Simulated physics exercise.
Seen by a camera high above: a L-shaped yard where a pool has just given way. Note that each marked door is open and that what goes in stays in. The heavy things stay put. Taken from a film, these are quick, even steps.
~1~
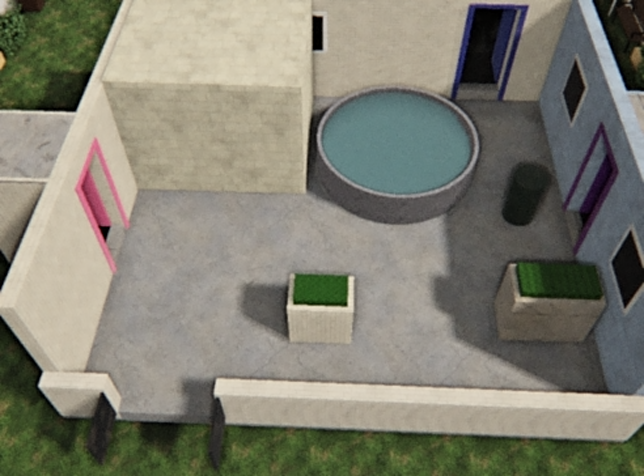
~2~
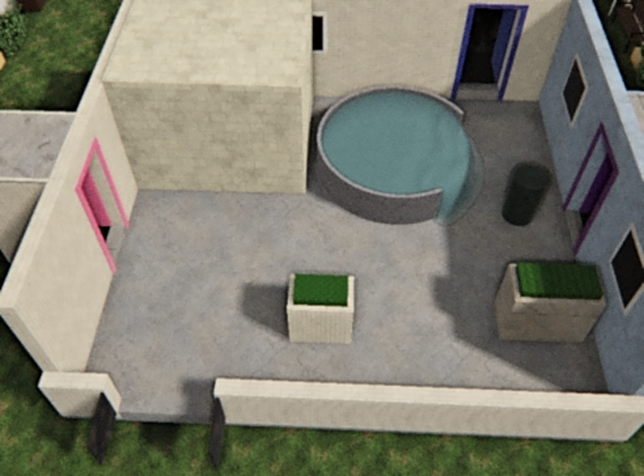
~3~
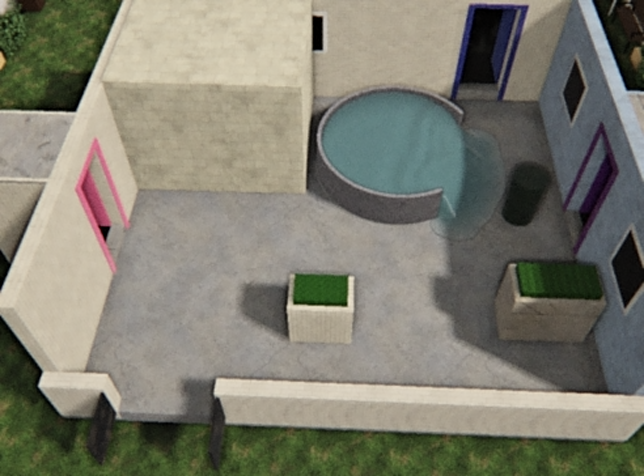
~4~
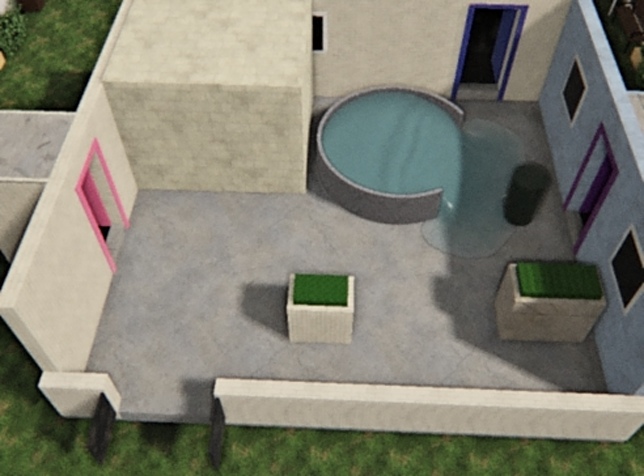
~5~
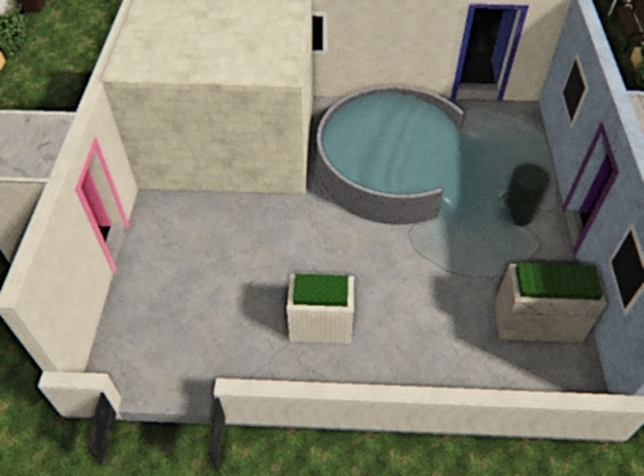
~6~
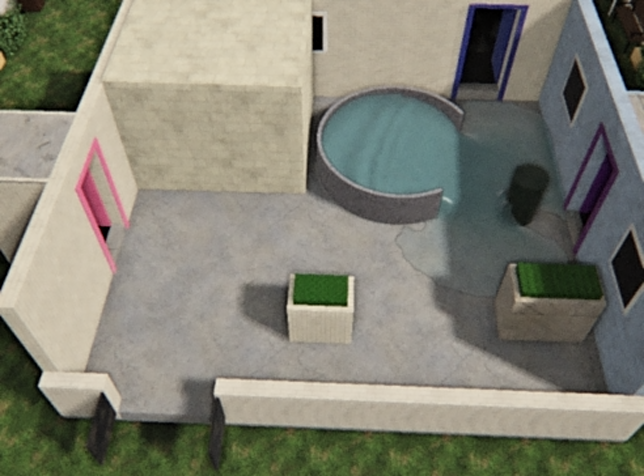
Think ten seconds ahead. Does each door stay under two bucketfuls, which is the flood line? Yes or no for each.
Blue door - yes, stays under; pink door - yes, stays under; purple door - no, it floods.
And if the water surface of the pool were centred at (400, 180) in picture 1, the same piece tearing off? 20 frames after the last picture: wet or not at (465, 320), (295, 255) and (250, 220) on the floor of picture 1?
Result: Inundated; spared; spared.
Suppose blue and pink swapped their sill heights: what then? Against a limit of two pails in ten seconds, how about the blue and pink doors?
Result: Blue door crosses the line, pink door remains below the line.
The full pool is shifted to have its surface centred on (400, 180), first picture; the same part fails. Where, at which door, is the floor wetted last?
I'd go with the pink door.
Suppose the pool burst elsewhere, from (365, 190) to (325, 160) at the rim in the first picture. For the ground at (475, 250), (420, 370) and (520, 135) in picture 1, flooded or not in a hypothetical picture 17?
Respectively: Parched, parched and parched.
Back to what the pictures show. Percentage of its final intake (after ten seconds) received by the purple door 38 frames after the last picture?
I'd say some 80 per cent.
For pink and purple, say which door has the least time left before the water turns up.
The purple one.
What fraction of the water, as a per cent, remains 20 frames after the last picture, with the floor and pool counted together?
Around 98 parts in a hundred.
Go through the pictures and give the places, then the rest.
The first frame shows still water in the pool at (397, 140).
In the second frame, water pours out at (469, 174) and has run to a hidden place.
In the third frame, water pours out at (468, 175) and has run to (449, 236).
In the fourth frame, the front is at (464, 255), out from the gap at (468, 176).
In the fifth frame, the front is at (462, 271), out from the gap at (468, 176).
In the sixth frame, water pours out at (468, 176) and has run to a hidden place.
A moment on, water covers 25 % of the floor; the blue door wet at the sill, nothing in, the pink door not reached, the purple door under two buckets in.
Next, water covers 30 % of the floor; the blue door wet at the sill, nothing in, the pink door not reached, the purple door over two buckets in.
Then, water covers 50 % of the floor; the blue door under two buckets in, the pink door not reached, the purple door over two buckets in.
Later, water covers 90 % of the floor; the blue door under two buckets in, the pink door wet at the sill, nothing in, the purple door far over two buckets in.
In the end, water covers 95 % of the floor; the blue door under two buckets in, the pink door wet at the sill, nothing in, the purple door far over two buckets in.
